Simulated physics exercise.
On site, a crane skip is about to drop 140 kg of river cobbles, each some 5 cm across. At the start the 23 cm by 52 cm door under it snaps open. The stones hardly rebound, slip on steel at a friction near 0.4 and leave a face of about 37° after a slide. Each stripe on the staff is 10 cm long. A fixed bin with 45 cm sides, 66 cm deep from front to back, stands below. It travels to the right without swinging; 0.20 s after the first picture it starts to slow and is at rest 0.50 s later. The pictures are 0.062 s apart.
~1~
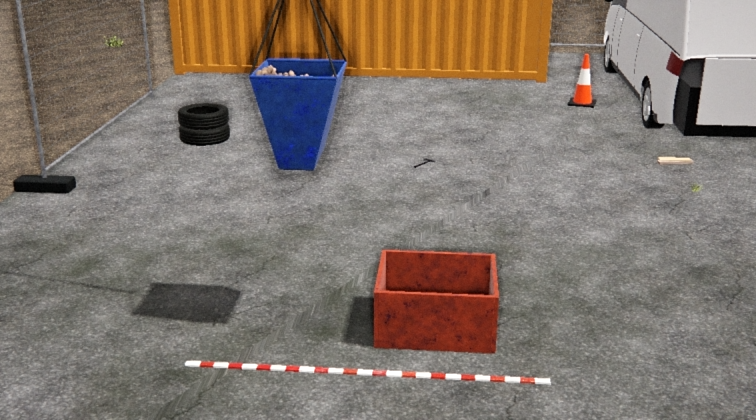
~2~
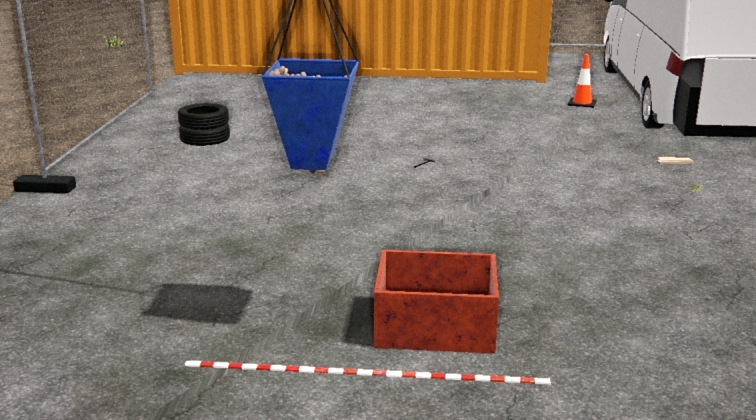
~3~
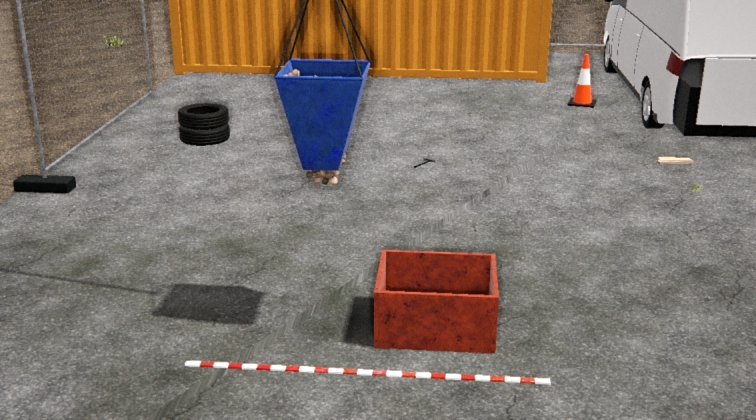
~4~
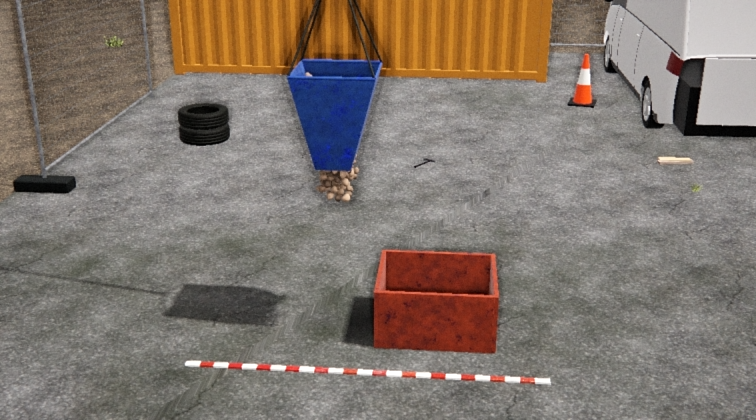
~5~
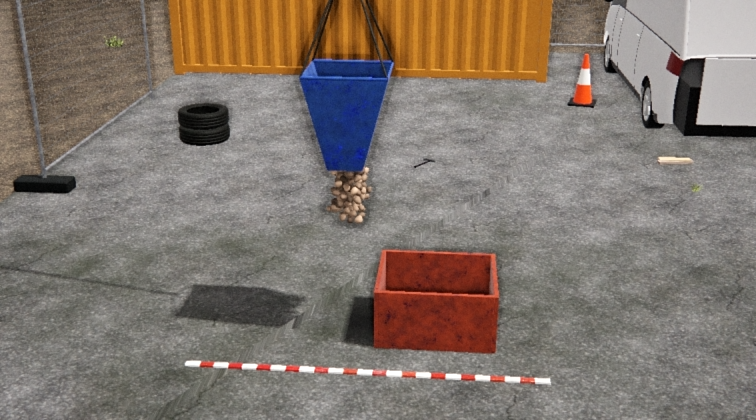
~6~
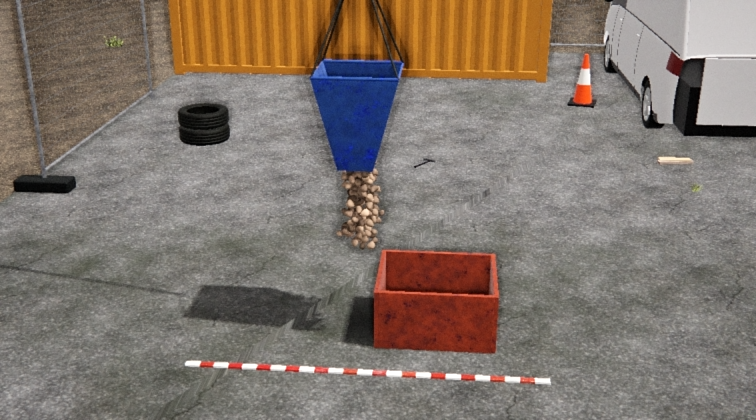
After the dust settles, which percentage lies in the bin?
Close to 86 in a hundred.
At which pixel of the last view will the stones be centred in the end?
Near (416, 313).
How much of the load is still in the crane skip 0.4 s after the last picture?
About 20 per cent.
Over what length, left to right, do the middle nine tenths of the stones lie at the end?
Roughly 110 cm.
Then, 0.4 s after the last picture, 21 % in the crane skip, 10 % falling or lying left of the bin, 69 % falling or lying in the bin; the stones farthest right are at (472, 317).
Then, 0.8 s after the last picture, 0 % in the crane skip, 14 % falling or lying left of the bin, 86 % falling or lying in the bin; the stones farthest right are at (487, 317).
Then, 1.4 s after the last picture, 0 % in the crane skip, 14 % falling or lying left of the bin, 86 % falling or lying in the bin; the stones farthest right are at (488, 313).
Then, 2.3 s after the last picture, 0 % in the crane skip, 14 % falling or lying left of the bin, 86 % falling or lying in the bin; the stones farthest right are at (493, 312).
Then, 4.2 s after the last picture, 0 % in the crane skip, 14 % left of the bin, 86 % in the bin; the stones farthest right are at (493, 312).
